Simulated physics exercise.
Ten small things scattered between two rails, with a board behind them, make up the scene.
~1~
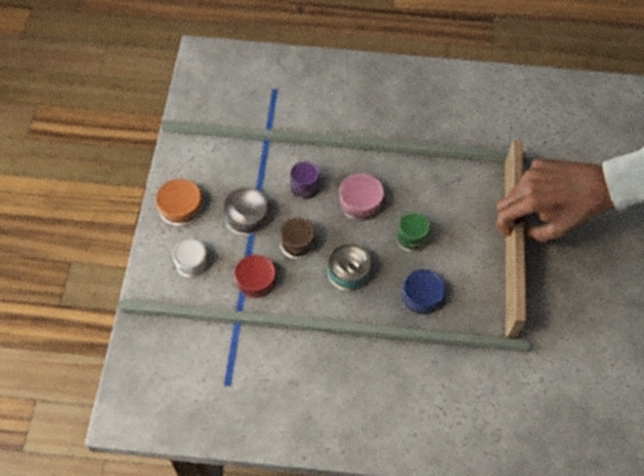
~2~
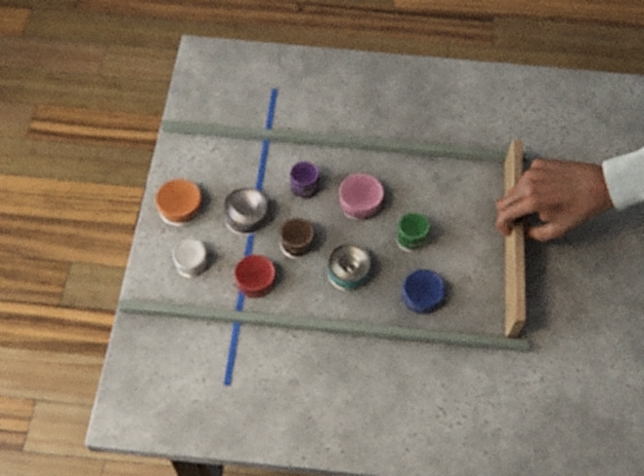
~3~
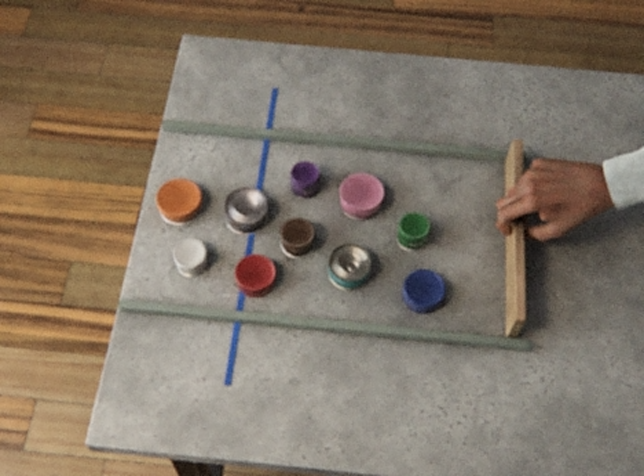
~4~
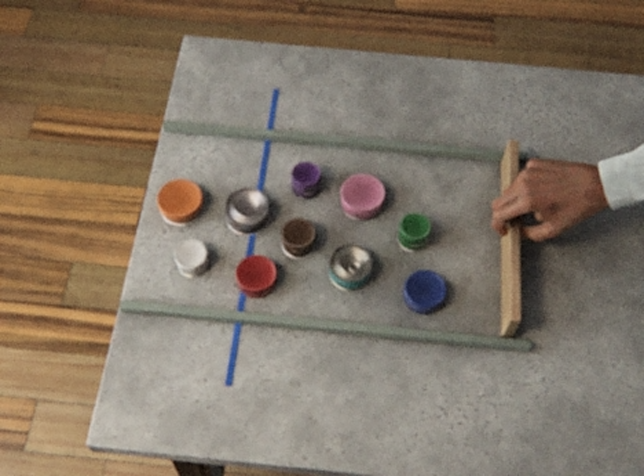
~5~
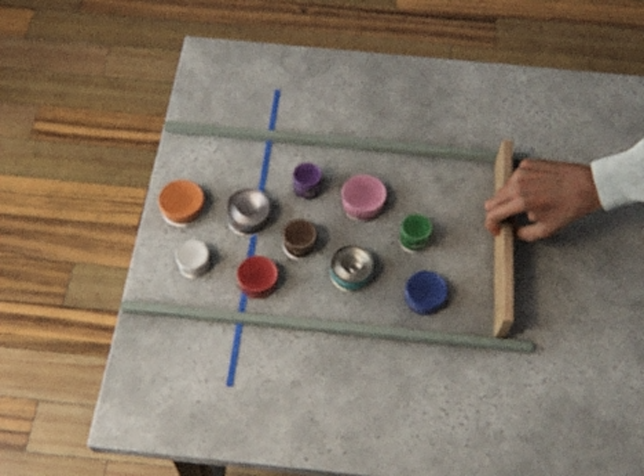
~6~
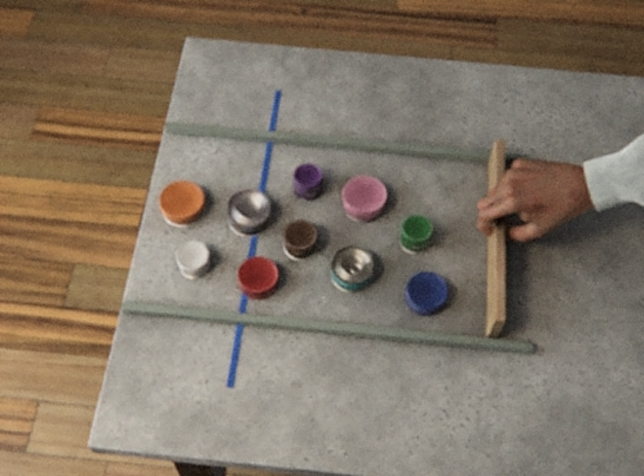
Hand holding a wooden board upright on a grey table, then sliding it slightly left towards ten scattered, unmoving small round containers.
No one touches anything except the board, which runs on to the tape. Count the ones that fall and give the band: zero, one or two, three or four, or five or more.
Band: Zero.
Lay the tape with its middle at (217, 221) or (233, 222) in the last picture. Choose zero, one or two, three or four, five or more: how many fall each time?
Taken in order, that's one to two and then either one or two down.
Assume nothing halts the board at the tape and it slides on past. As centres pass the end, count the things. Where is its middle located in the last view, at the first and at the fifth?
At the first moment about (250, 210), at the next about (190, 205).
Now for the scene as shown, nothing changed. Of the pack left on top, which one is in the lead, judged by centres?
Orange tin.
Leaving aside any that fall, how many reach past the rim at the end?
As for overhanging, the count is 1.
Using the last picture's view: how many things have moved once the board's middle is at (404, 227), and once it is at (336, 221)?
The first number is 3, the next one 6.
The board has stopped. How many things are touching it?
At rest, 4 are in contact.
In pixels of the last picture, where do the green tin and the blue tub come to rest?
The one named first is at (240, 220), the next at (224, 292).
Soon after, none off yet; orange tin at rest near (183, 204); white pot at rest near (194, 260); grey pot at rest near (249, 213).
After that, none off yet; orange tin at rest near (181, 203); white pot at rest near (194, 260); grey pot displaced about its own width near (224, 206).
In the end, the number that fall off is zero.
